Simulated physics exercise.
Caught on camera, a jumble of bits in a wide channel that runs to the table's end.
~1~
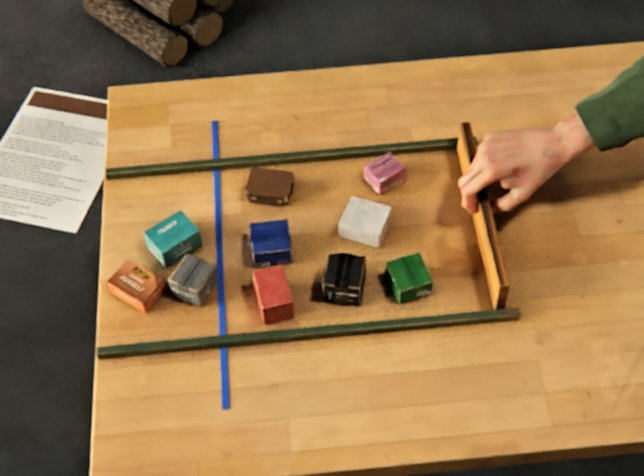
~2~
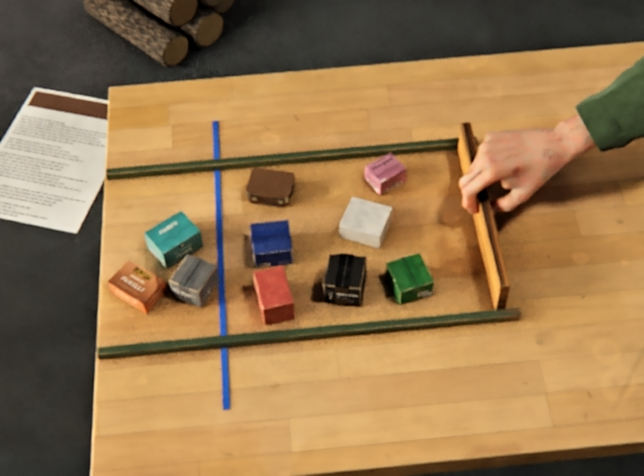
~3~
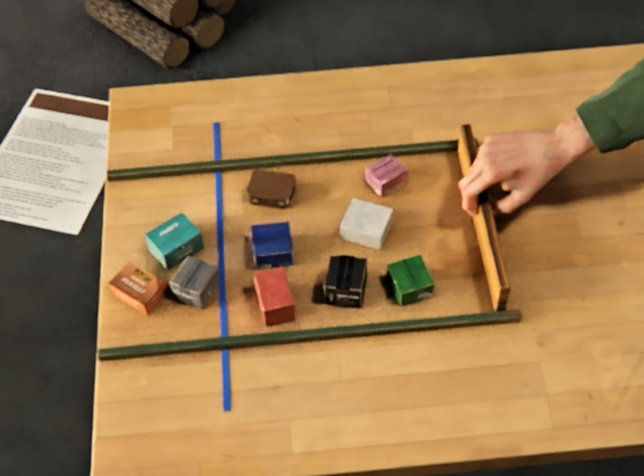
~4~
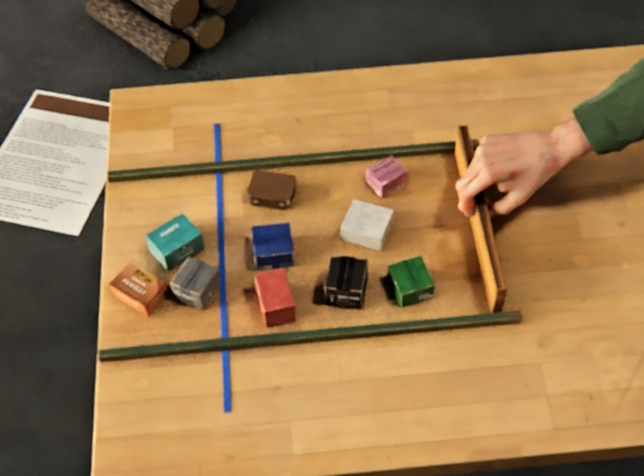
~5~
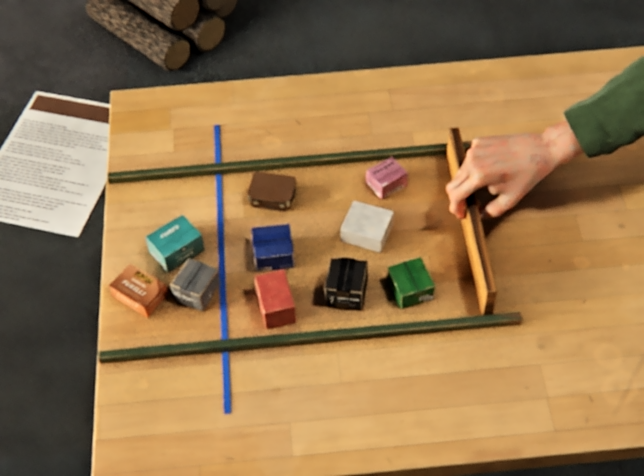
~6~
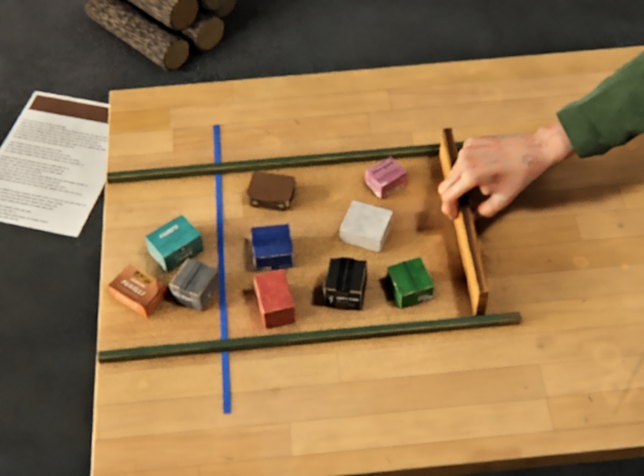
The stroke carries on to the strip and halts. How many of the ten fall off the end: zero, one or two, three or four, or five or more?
In the end the number that fall off is one or two.
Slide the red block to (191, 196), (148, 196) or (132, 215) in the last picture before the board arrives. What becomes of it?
Place by place, it remains up; holds on; survives.
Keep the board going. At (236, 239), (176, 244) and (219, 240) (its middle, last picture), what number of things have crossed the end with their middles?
Place by place, 1, 4 and 1.
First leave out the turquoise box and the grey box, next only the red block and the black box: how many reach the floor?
Fallen: 0, and 0 in the other try.
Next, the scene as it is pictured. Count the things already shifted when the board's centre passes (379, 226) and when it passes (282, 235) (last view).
At the one place 4, at the other 10.
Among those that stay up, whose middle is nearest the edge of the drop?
The turquoise box.
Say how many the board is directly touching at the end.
3 of them.
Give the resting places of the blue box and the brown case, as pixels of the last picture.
The blue box stops around (157, 259); the brown case around (169, 213).
Soon after, none off yet; orange box at rest near (138, 290); turquoise box at rest near (175, 243); grey box at rest near (195, 285).
Then, none off yet; orange box moving near (127, 288); turquoise box at rest near (175, 243); grey box moved a little near (174, 282).
At rest, the number that fall off is one or two; fallen, orange box.
